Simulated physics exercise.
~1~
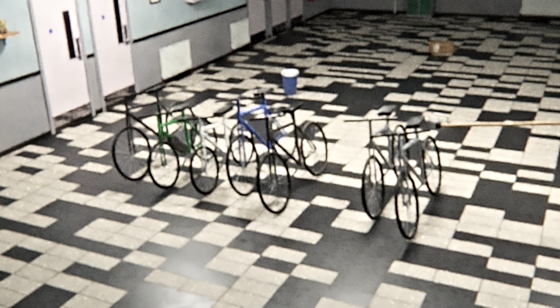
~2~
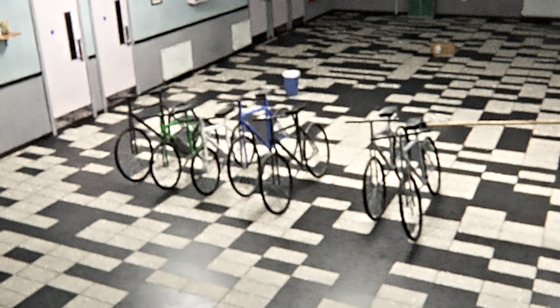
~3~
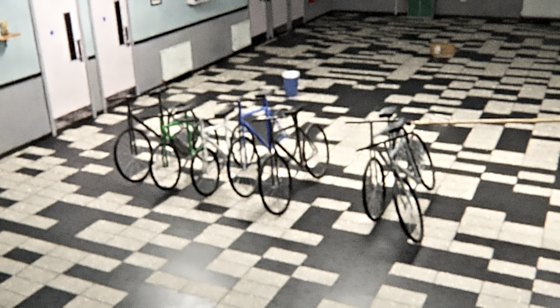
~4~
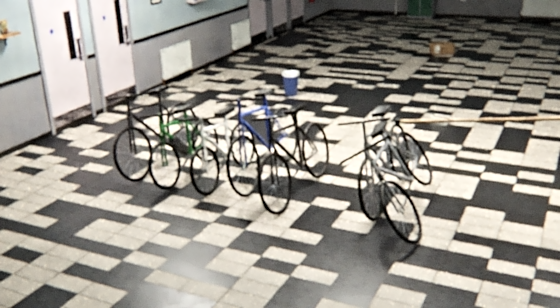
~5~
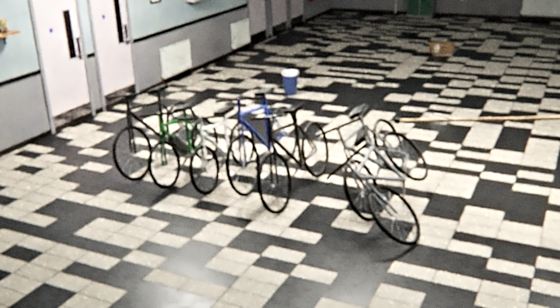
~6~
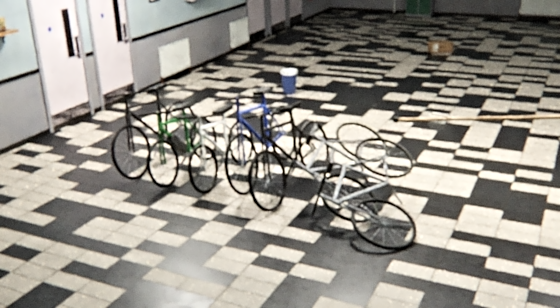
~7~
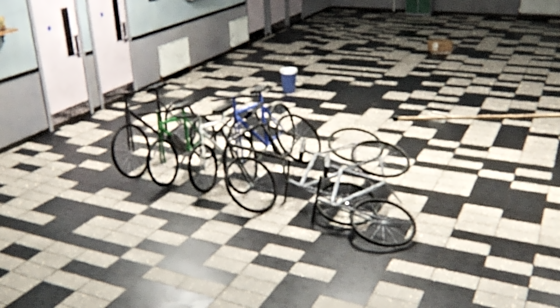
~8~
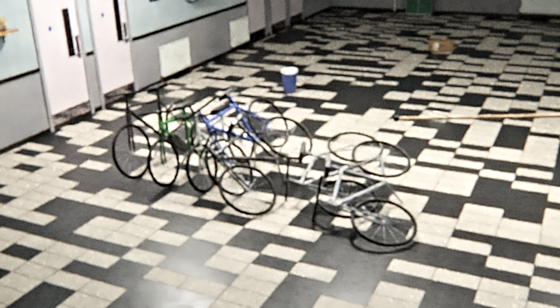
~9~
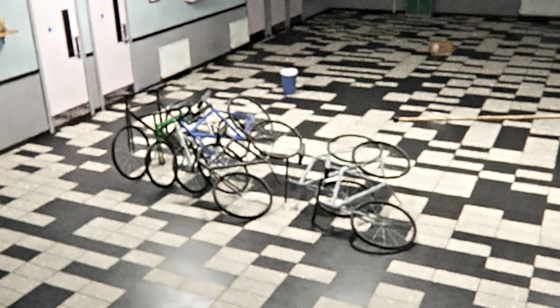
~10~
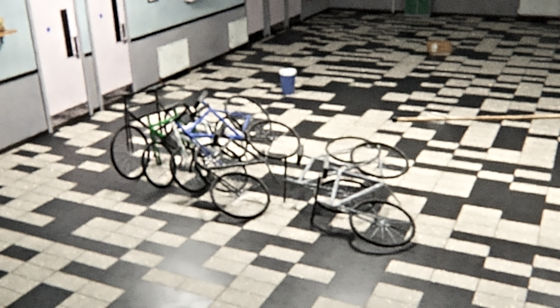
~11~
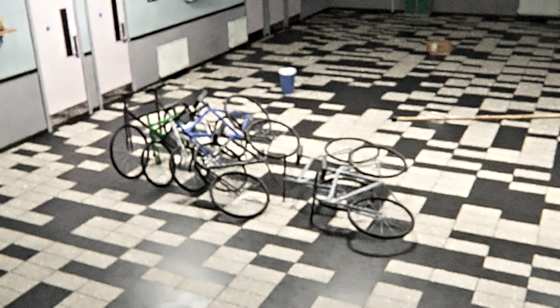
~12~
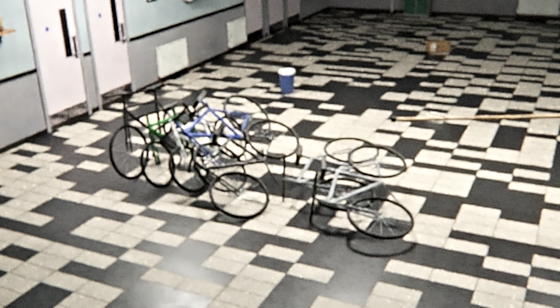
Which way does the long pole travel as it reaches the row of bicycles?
The pole moves to the left, toward the bicycles.
